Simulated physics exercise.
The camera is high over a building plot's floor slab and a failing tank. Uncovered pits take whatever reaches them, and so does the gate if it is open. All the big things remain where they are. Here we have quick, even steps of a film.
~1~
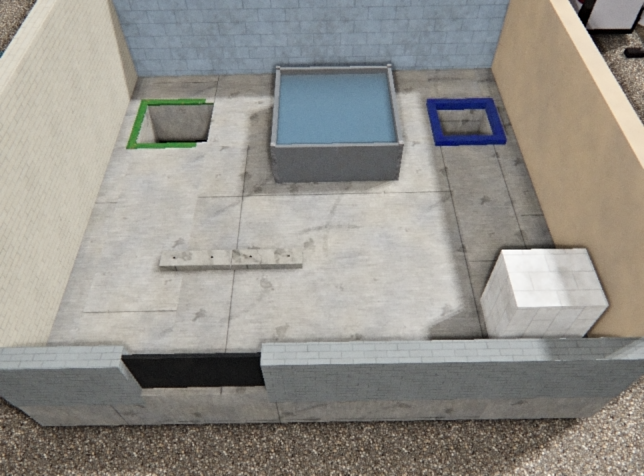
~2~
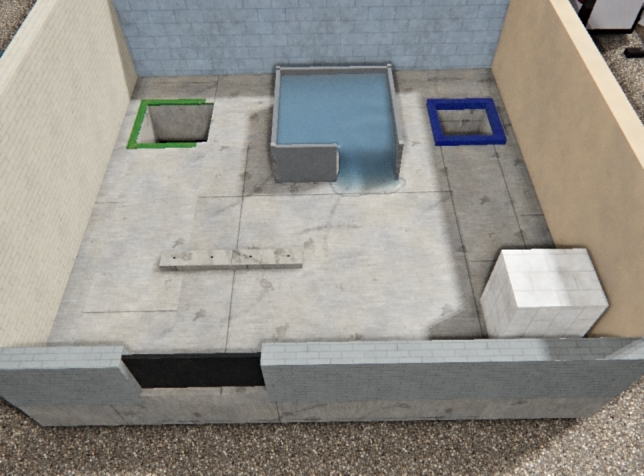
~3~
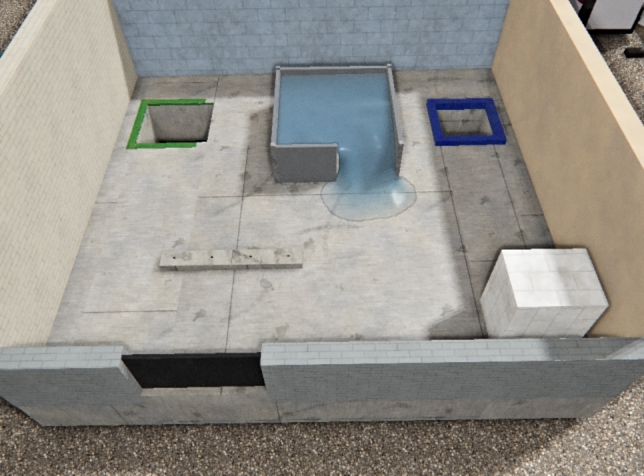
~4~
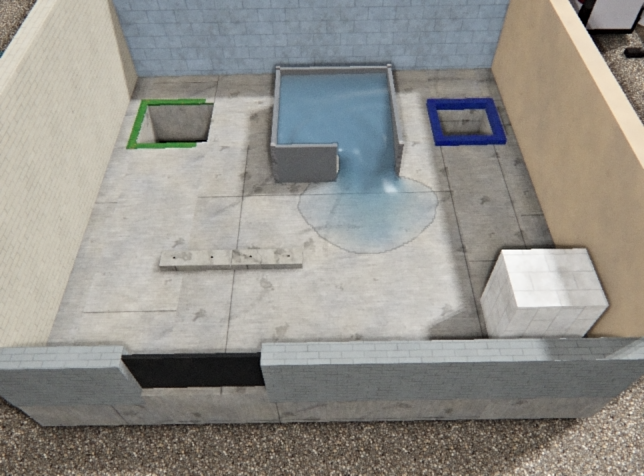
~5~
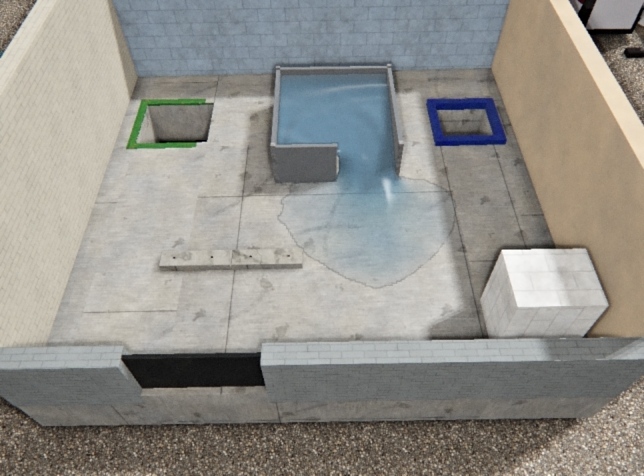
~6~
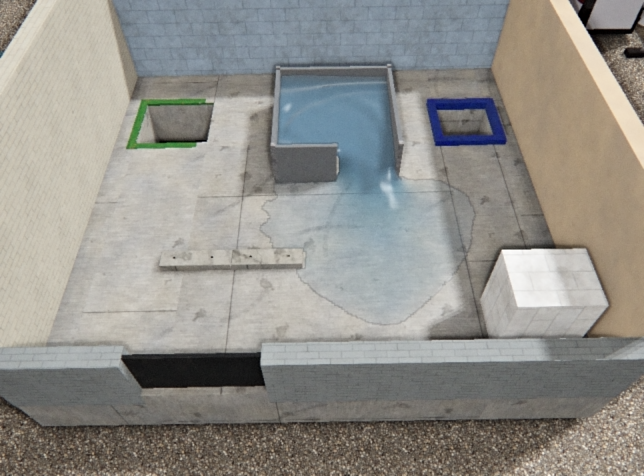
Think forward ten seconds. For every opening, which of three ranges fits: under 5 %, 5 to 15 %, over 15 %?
In order: The gate will not reach five per cent, the green pit will not leave the five-to-fifteen per cent band, the blue pit will not reach five per cent.
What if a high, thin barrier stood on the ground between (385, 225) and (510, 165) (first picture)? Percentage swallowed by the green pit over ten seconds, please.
Share for green - 15 in a hundred.
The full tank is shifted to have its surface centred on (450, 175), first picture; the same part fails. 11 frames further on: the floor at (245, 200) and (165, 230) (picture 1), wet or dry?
First spot not reached, second spot not reached.
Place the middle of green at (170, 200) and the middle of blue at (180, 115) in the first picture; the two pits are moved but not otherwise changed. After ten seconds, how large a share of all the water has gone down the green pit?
Out of a hundred parts, 15 go to green.
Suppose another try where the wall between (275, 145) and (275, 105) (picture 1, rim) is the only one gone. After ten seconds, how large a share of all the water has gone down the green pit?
In percent, green takes 35.
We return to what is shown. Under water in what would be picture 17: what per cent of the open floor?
It works out to about 35 in a hundred.
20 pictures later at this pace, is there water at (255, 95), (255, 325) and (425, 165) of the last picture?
Taking them as listed, I'd call them high and dry, soaked through and high and dry.
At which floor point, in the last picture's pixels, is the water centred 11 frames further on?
Close to (361, 199).
A moment on, water covers 25 % of the floor; the gate 0 %, the green pit 0 %, the blue pit 0 %.
Next, water covers 35 % of the floor; the gate 0 %, the green pit 0 %, the blue pit 0 %.
Then, water covers 50 % of the floor; the gate 0 %, the green pit 0 %, the blue pit 0 %.
Later, water covers 65 % of the floor; the gate 0 %, the green pit 1 %, the blue pit 0 %.
In the end, water covers 90 % of the floor; the gate 0 %, the green pit 11 %, the blue pit 0 %.
